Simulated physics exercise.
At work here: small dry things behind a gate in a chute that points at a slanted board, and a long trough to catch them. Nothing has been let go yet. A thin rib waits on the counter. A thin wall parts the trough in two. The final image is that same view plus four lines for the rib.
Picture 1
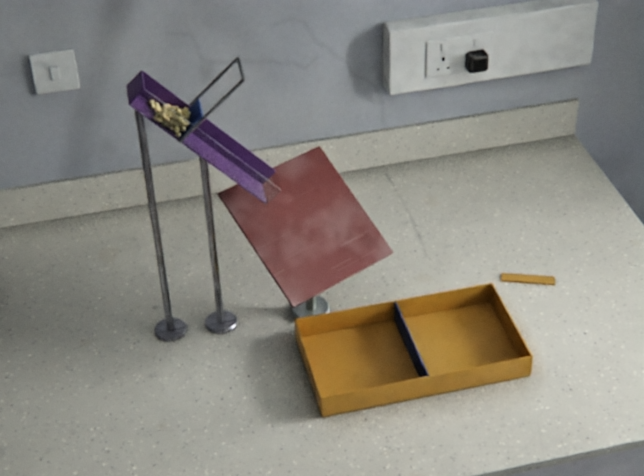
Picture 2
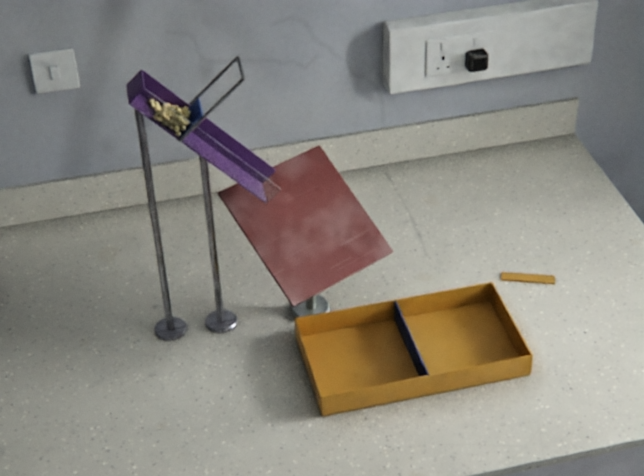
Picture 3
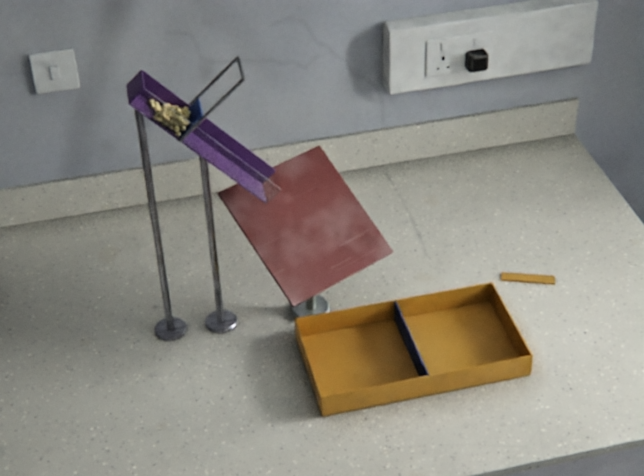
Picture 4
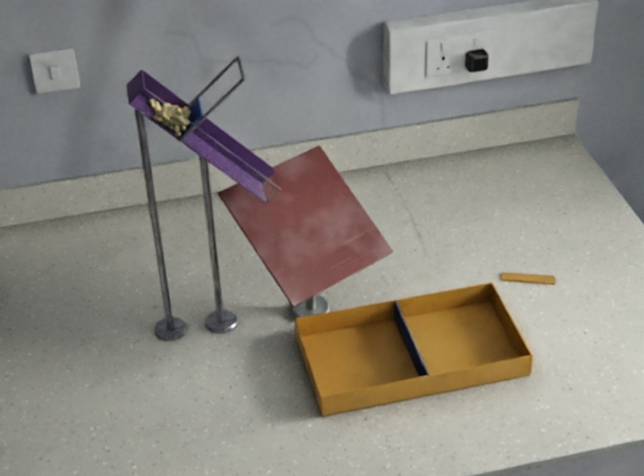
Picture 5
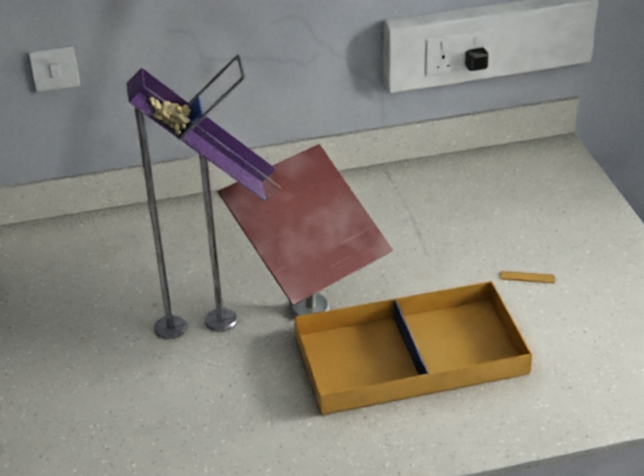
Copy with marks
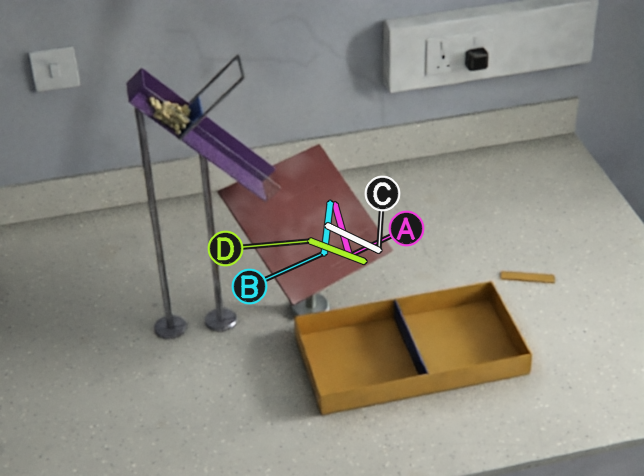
At the start, a small heap of pale pieces sits behind a gate in a sloping purple chute, above a tilted red board and a divided orange trough on a pale counter. Nothing visibly moves after that; the gate stays shut, and the pieces remain bunched behind it.
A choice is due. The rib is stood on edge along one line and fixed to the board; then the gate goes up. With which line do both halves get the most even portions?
Choose C.
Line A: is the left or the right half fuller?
The left half.
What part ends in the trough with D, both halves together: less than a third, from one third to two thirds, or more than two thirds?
It is more than two thirds.
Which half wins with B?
More lands on the left.
On the marked copy, line A from (335, 204) to (349, 255); line B from (330, 203) to (324, 252); line C from (327, 225) to (378, 250); line D from (310, 240) to (363, 261).
For line A, of what is caught, all but a few in the left half, only a few in the right.
For line B, of what is caught, all but a few in the left half, only a few in the right.
For line C, of what is caught, close to half in the left half, close to half in the right.
For line D, of what is caught, a small share in the left half, all but a few in the right.
